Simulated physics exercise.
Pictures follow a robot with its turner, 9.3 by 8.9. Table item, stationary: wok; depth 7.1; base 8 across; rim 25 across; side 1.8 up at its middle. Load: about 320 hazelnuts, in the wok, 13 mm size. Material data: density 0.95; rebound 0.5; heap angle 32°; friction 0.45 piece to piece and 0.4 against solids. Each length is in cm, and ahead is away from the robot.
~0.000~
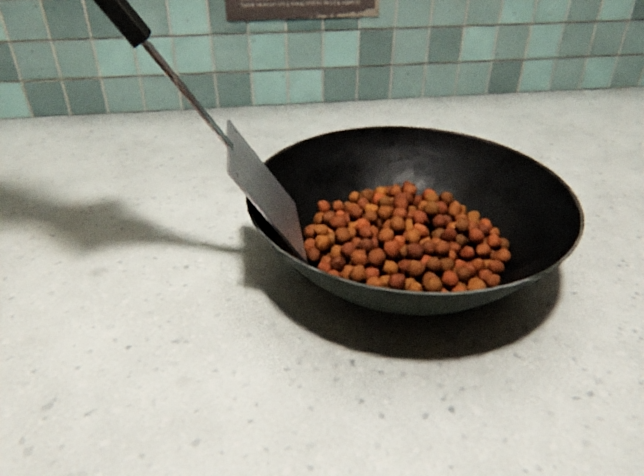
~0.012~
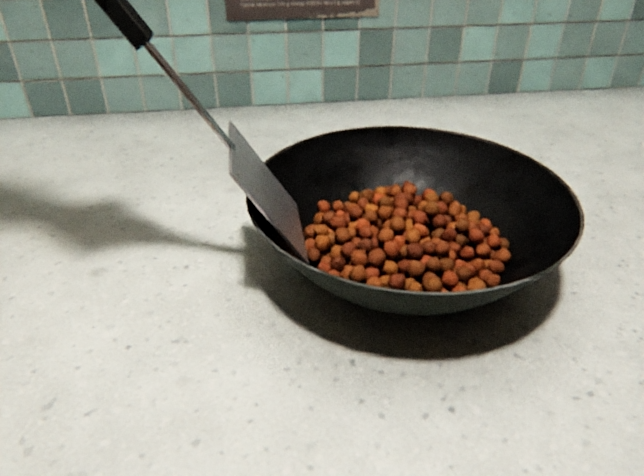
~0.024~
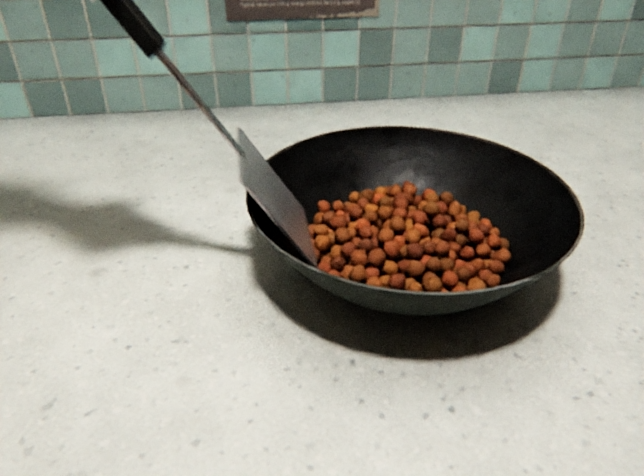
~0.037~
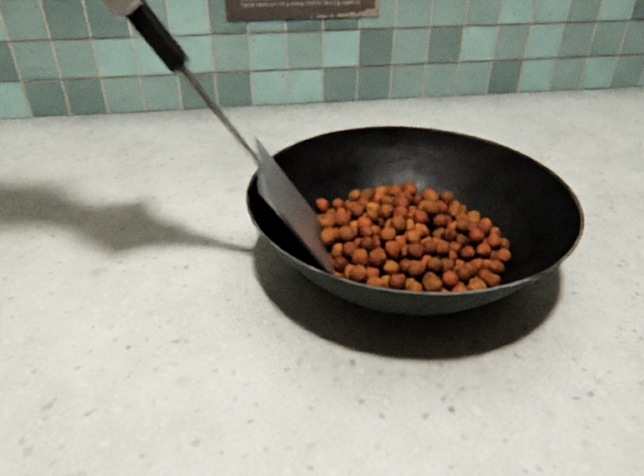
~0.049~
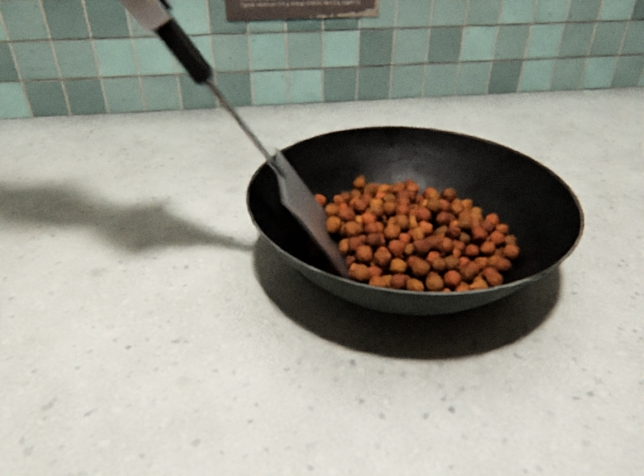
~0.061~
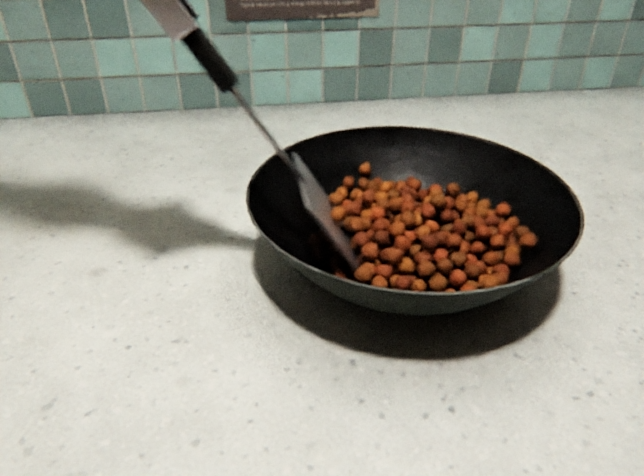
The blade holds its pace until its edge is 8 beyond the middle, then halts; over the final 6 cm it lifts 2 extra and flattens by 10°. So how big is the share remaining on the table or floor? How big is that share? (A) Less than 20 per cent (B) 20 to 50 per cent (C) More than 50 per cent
C, more than 50 per cent.
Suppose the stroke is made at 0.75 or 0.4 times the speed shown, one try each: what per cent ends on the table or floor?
First try around 50 %, second try around 30 %.
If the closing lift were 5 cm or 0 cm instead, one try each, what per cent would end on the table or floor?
I'd say close to 50 percent for the first and close to 55 percent for the second.
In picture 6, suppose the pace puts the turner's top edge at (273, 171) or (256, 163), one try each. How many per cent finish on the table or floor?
First try around 45 %, second try around 25 %.
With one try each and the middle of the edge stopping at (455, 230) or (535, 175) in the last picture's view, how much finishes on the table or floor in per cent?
Around 15 per cent for the first try and 65 per cent for the second.
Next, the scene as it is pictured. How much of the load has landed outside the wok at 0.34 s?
It works out to about 10 in a hundred.
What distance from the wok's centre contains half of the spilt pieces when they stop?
That distance comes to about 38 cm.
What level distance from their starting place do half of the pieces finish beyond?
Somewhere around 22 centimetres, I'd say.
After 0.09 s, sloping 58°, highest piece 7 above the table; 319 in the wok.
After 0.12 s, sloping 55°, highest piece 9 above the table; 318 in the wok, 1 on the blade or in flight.
After 0.34 s, sloping 48°, highest piece 22 above the table; 135 in the wok, 35 on the table or floor, 149 on the blade or in flight.
After 1.39 s, sloping 48°, highest piece 5 above the table; 184 on the table or floor, 135 in the wok.
At rest, 184 on the table or floor, 135 in the wok. That is 58 % on the table or floor.
